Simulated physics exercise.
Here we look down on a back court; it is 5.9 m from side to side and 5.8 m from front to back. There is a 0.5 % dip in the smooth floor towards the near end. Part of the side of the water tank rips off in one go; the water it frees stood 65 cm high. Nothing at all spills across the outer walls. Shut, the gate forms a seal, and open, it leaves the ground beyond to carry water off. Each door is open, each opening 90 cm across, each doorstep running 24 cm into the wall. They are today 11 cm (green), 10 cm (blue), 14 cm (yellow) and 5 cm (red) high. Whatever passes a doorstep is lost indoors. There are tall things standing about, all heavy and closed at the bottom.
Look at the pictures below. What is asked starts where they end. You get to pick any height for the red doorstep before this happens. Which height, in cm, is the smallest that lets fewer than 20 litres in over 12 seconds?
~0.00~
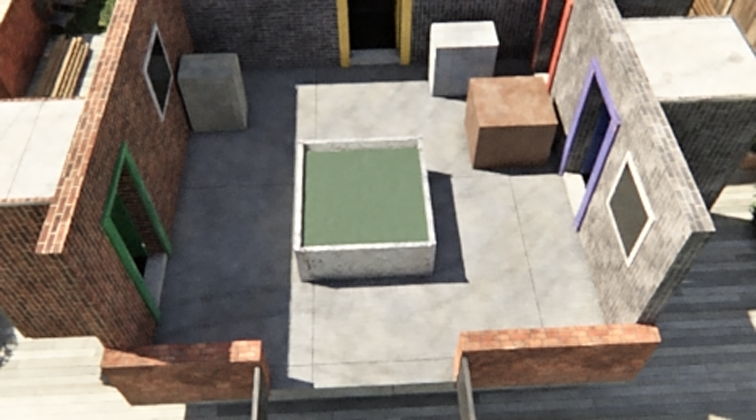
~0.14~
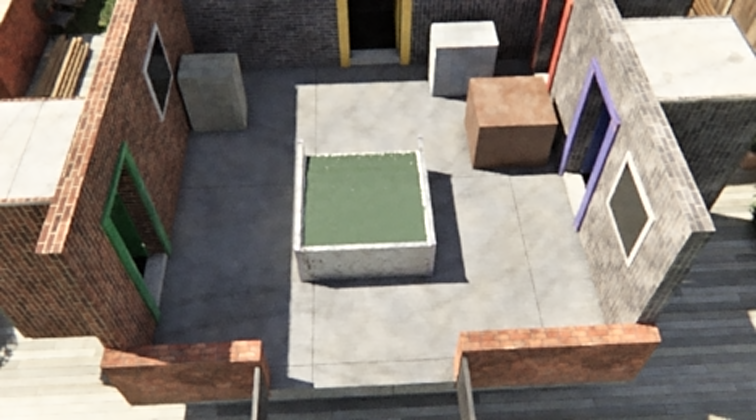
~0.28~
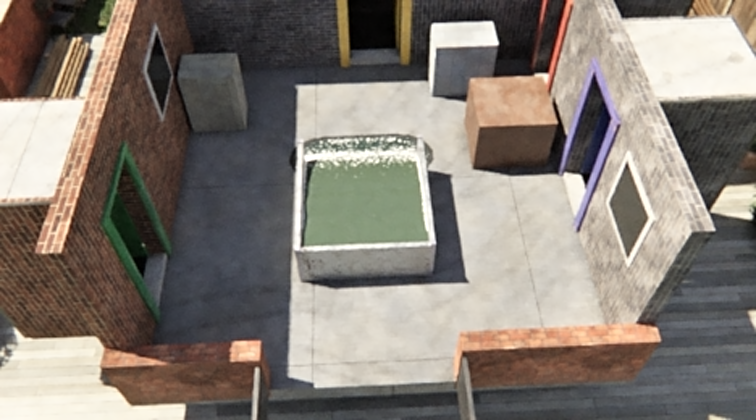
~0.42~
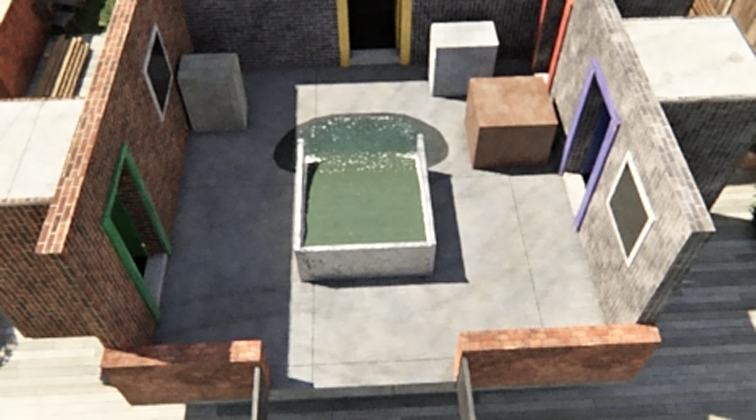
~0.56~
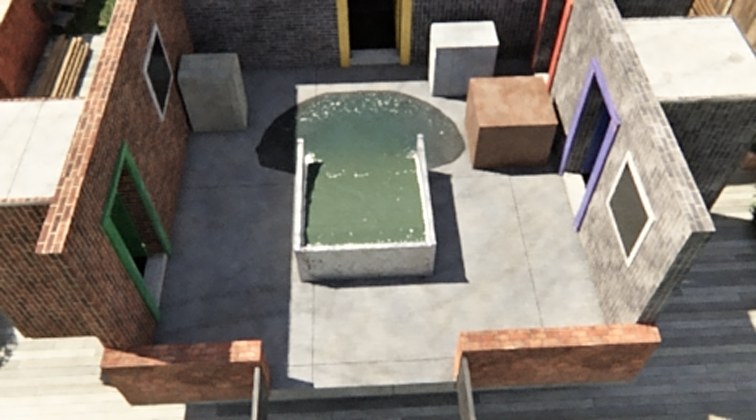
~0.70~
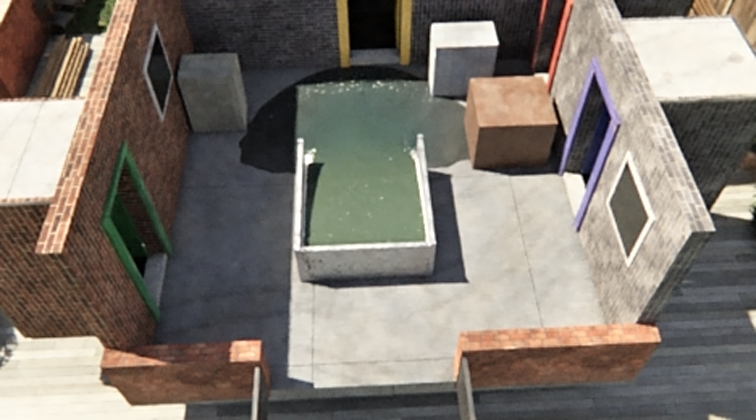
The smallest is roughly 11 cm.
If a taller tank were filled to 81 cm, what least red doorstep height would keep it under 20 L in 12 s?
Then a height close to 14.0 cm.
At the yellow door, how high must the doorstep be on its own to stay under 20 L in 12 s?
The yellow one would have to be about 29 cm high.
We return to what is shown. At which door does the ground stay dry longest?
Answer: Green.
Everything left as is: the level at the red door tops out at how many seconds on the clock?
It peaks at about 2.8 s.
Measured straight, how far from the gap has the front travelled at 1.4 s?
Roughly 3.4 metres.
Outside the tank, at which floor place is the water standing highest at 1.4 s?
Look close to (363, 66).
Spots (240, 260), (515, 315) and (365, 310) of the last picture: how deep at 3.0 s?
In that order: 0, 0 and 0 cm.
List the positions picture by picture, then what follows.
Still water, 65 cm deep, in the water tank at (363, 193); the red door at (549, 42) is dry, in the first picture.
The front is at a hidden place, 0.3 m from the gap on the far side; 0.4 m2 of floor is wet, 65 cm left at the back, in the second picture.
The front is at (326, 140), 0.8 m from the gap on the far side; 1.4 m2 of floor is wet, 65 cm left at the back, in the third picture.
The gap is on the far side, the front 1.2 m out at (326, 119); the back of the water tank holds 64 cm, in the fourth picture.
The gap is on the far side, the front 1.8 m out at (326, 97); the back of the water tank holds 57 cm, in the fifth picture.
The gap is on the far side, the front 2.4 m out at (339, 71); the back of the water tank holds 55 cm; the red door at (549, 42), 3.6 m from the gap, is still 1.5 m from the nearest water, in the sixth picture.
After 1.4 s water covers 30 % of the floor, deepest (34 cm) near (363, 66); it has not reached the red door.
After 3.0 s water covers 40 % of the floor, deepest (34 cm) near (198, 85); 13 cm at the red door, 27 litres in over its 5 cm doorstep.
After 12.0 s water covers 95 % of the floor, deepest (8 cm) near (185, 162); 5 cm at the red door, 152 litres in over its 5 cm doorstep.
At the red door as built, the water arrived by 1.6 s and peaked near 15 cm at 2.8 s.
With a doorstep of 10 cm, 32 litres would have come in within the 12 s; with 13.5 cm, 7 litres. So under 20 litres takes about 11 cm.
